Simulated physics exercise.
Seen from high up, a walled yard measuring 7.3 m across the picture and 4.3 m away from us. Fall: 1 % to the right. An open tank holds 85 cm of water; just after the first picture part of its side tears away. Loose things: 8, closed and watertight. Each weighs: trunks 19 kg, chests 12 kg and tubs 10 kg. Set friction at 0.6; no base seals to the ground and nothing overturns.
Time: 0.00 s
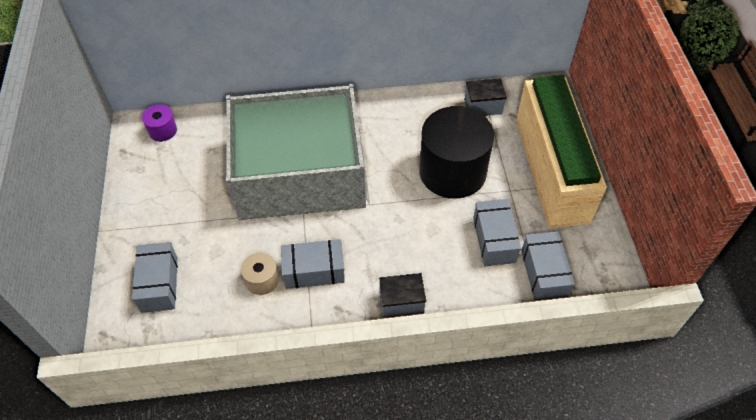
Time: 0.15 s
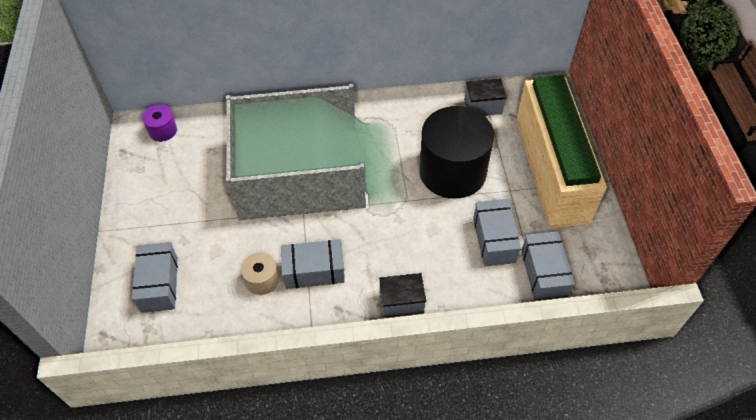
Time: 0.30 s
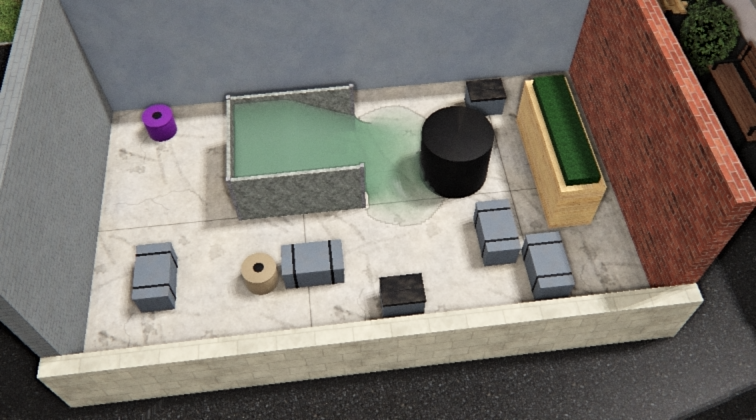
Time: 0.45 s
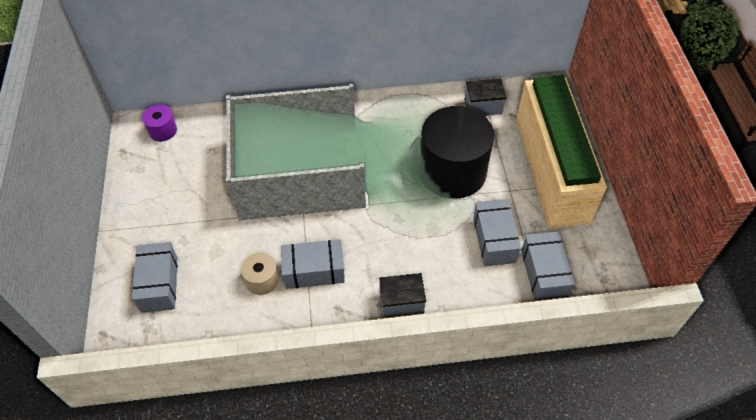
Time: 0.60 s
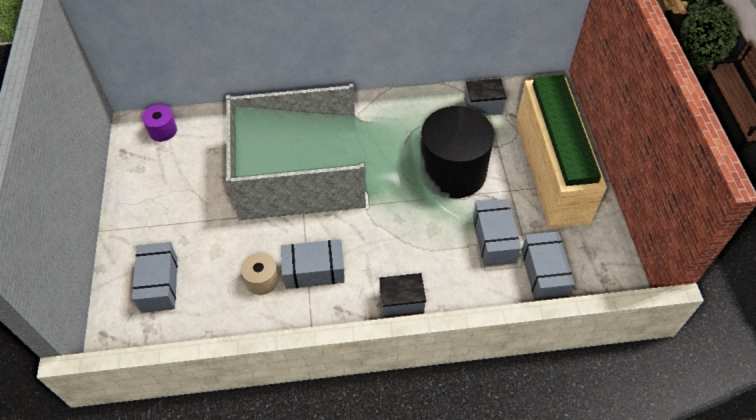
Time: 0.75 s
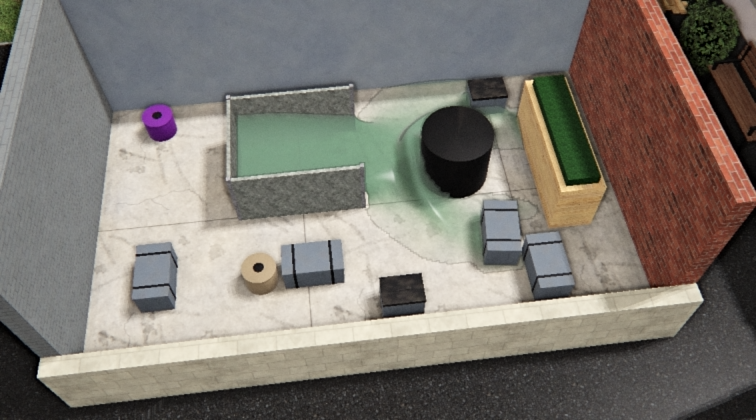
Green water bursts through the open right side of a stone-walled tank in a walled yard, spreading across the pale floor toward a large black cylinder. It reaches the cylinder and wraps around it, then fans out to the grey chests beyond, nudging one slightly right while the purple tub stays still.
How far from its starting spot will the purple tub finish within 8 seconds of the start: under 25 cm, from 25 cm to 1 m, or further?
Under 25 cm away.
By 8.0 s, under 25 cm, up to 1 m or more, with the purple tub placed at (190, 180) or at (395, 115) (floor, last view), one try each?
From the first place it is barely disturbed; from the second it goes well off.
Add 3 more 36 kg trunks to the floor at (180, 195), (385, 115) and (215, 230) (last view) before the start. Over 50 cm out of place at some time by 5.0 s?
Within it, beyond it, within it.
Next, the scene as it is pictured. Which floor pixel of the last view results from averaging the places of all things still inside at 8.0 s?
I'd put it close to (279, 240) in the last view.
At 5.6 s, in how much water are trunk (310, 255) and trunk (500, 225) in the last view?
Around 8 cm and 11 cm.
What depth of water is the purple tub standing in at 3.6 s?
The depth there is around 1 cm.
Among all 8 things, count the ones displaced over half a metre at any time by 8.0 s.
Answer: 6.
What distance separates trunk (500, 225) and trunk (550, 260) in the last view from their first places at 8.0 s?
50 cm and 200 cm, respectively.
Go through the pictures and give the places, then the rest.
The purple tub at (157, 116) rests on the ground; 2.4 m2 under water; 0 of 8 have shifted, in the first frame.
The purple tub at (157, 116) rests on the ground; 3.4 m2 under water; 0 of 8 have shifted, in the second frame.
The purple tub at (157, 116) rests on the ground; water covers 4.6 m2; 0 of 8 have shifted, in the third frame.
The purple tub at (157, 116) rests on the ground; 5.6 m2 under water; 0 of 8 have shifted, in the fourth frame.
The purple tub at (157, 116) rests on the ground; water covers 6.9 m2; 0 of 8 have shifted, in the fifth frame.
The purple tub at (157, 116) rests on the ground; 7.9 m2 under water; 1 of 8 have shifted, in the sixth frame.
After 1.6 s the purple tub is near (157, 116), 0.0 m from its start, aground; 2 afloat.
After 3.6 s the purple tub is near (157, 116), 0.0 m from its start, aground; 4 afloat.
After 5.6 s the purple tub is near (157, 116), 0.0 m from its start, aground; 4 afloat.
After 8.0 s the purple tub is near (157, 116), 0.0 m from its start, aground; 6 afloat.
